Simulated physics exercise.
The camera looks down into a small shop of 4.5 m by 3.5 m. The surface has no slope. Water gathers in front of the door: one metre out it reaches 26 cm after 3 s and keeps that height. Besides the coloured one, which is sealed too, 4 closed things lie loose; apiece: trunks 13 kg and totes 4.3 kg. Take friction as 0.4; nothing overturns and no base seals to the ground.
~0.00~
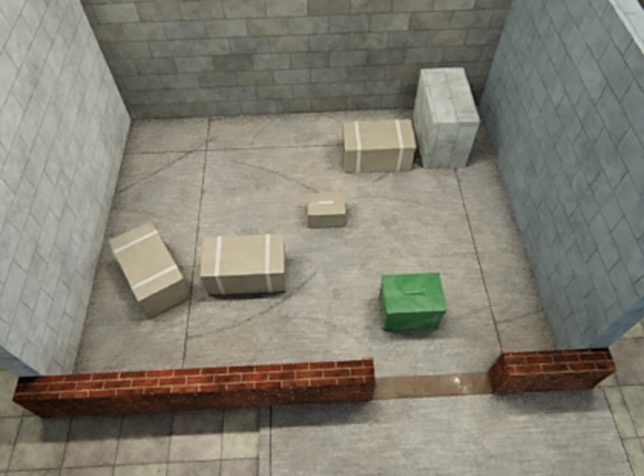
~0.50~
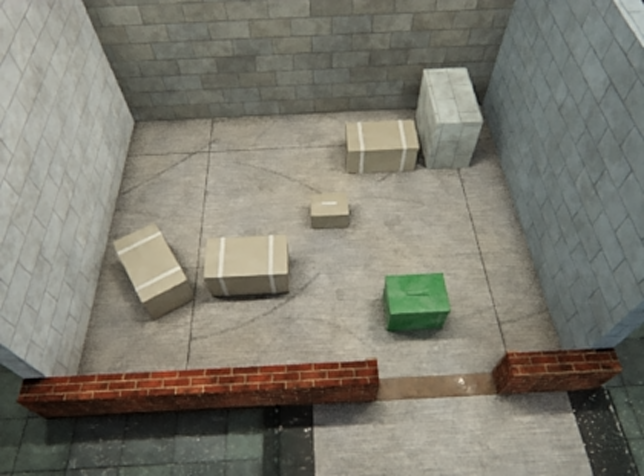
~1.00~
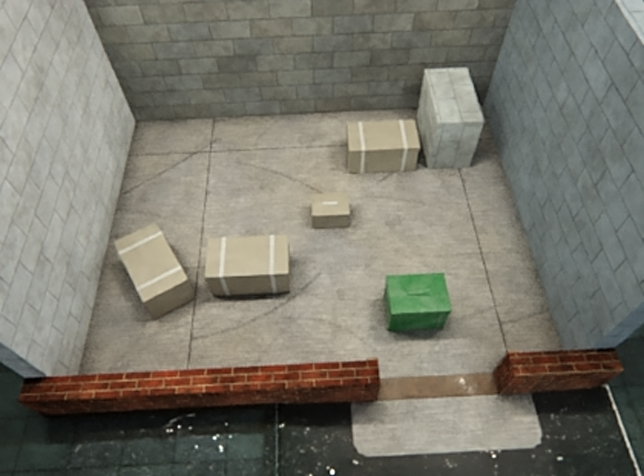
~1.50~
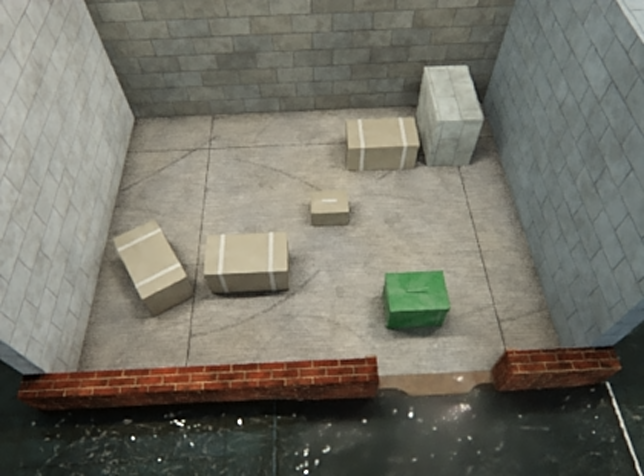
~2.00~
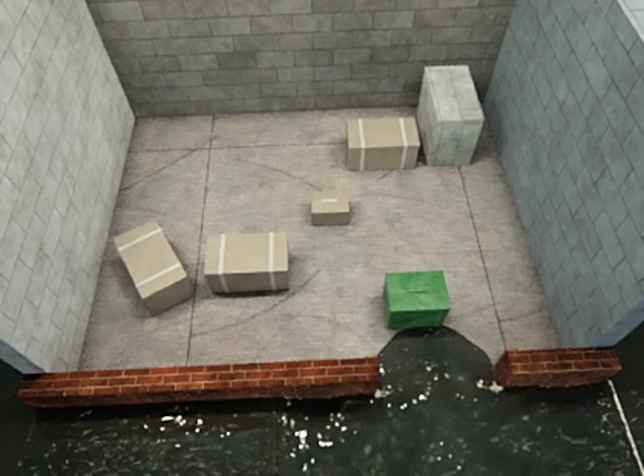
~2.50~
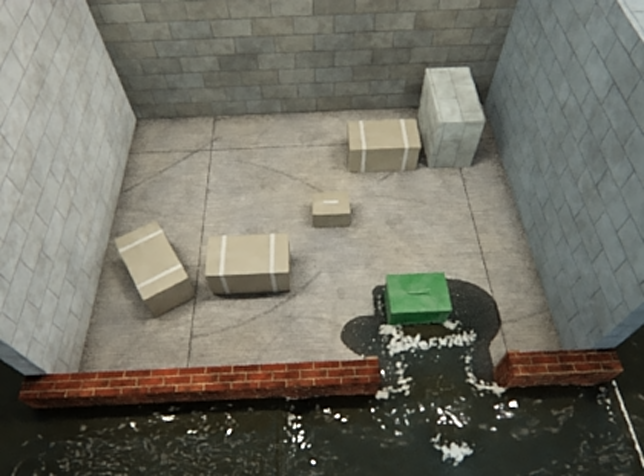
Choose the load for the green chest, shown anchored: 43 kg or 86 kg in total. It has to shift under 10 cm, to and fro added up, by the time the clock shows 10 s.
For it, only the larger load is enough.
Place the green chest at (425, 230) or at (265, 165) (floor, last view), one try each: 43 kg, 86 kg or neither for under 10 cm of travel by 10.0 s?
In that order: Only the larger holds; the smaller is enough.
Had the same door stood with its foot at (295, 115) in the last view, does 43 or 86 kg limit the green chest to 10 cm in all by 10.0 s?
In that case the smaller load will do.
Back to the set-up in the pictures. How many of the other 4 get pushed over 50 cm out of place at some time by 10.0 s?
I count 4.
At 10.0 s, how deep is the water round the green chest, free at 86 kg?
About 11 cm.
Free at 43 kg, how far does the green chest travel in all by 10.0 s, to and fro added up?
Some 100 cm in all.
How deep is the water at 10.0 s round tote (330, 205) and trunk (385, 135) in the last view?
Roughly 13 and 13 cm.
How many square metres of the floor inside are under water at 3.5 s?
About 4.5 m2.
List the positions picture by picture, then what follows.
In the first picture, the green chest at (414, 292), on the bottom; water covers 0.0 m2; 0 of 5 have shifted.
In the second picture, the green chest at (417, 293), on the bottom; 0.0 m2 under water; 0 of 5 have shifted.
In the third picture, the green chest at (418, 293), on the bottom; water covers 0.0 m2; 0 of 5 have shifted.
In the fourth picture, the green chest at (417, 290), on the bottom; 0.0 m2 under water; 0 of 5 have shifted.
In the fifth picture, the green chest at (418, 290), on the bottom; 0.3 m2 under water; 0 of 5 have shifted.
In the sixth picture, the green chest at (419, 292) rests on the ground; water covers 0.8 m2; 0 of 5 have shifted.
After 3.5 s the green chest would be 25 cm from its start with 43 kg and 0 cm from its start with 86 kg; 10 cm of water round it then.
After 4.5 s the green chest would be 67 cm from its start with 43 kg and 0 cm from its start with 86 kg; 8 cm of water round it then.
After 7.0 s the green chest would be 84 cm from its start with 43 kg and 0 cm from its start with 86 kg; 9 cm of water round it then.
After 10.0 s the green chest would be 100 cm from its start with 43 kg and 0 cm from its start with 86 kg; 11 cm of water round it then.
